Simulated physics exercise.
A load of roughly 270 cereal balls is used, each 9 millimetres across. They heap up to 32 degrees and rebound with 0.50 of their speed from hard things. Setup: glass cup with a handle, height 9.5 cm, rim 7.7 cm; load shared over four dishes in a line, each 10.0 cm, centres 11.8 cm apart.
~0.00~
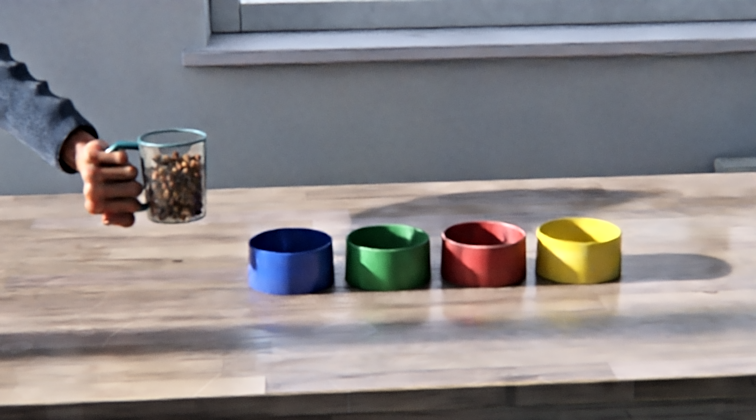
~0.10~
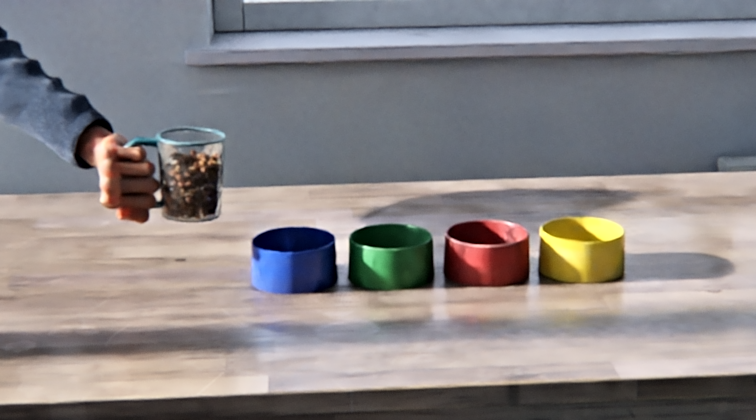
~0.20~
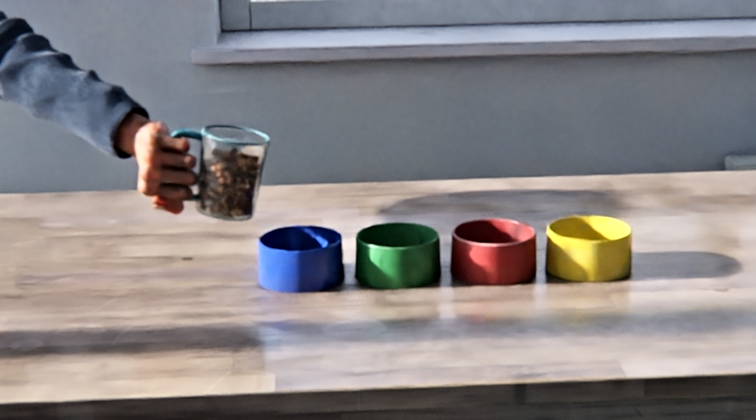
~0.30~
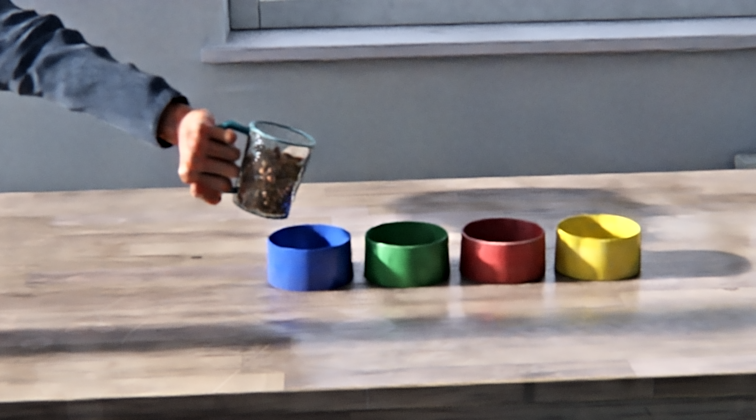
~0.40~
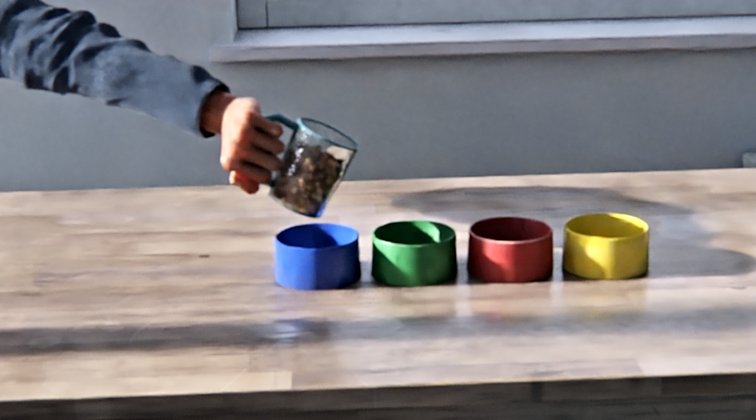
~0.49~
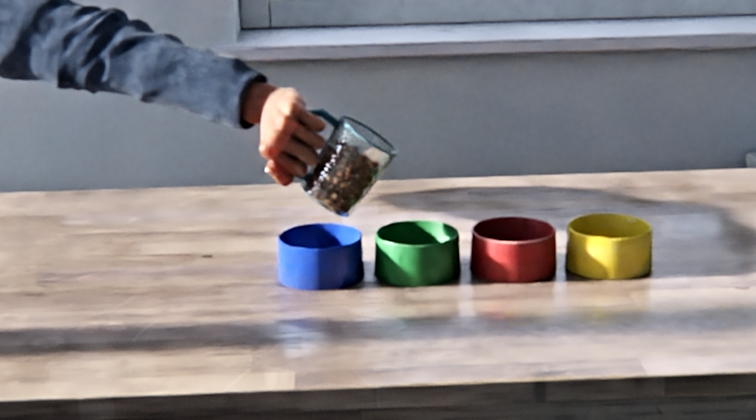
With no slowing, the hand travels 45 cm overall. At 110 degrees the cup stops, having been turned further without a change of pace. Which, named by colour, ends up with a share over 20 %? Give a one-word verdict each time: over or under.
At the end, red: It will keep a fifth or less; blue: It will keep a fifth or less; green: It will keep a fifth or less; yellow: It will keep more than a fifth; counter: It will keep a fifth or less.
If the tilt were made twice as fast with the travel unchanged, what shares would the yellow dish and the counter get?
In the yellow dish 60; on the counter 20.
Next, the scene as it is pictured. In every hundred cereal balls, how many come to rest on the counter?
Some 10 in a hundred.
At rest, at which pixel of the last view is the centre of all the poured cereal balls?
My guess is close to (619, 249).
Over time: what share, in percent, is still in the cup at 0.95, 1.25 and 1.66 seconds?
First 100, then 100, then 40 per cent.
Then, at 0.95 s, tilt 71 degrees; cup holds 100 %.
After 1.25 s, tilt 94 degrees; cup holds 100 %.
After 1.66 s, tilt 110 degrees; cup holds 40 %, yellow 50 %.
In the end, at 2.9 s, red 0 %, blue 0 %, green 0 %, yellow 90 %, counter 10 %.
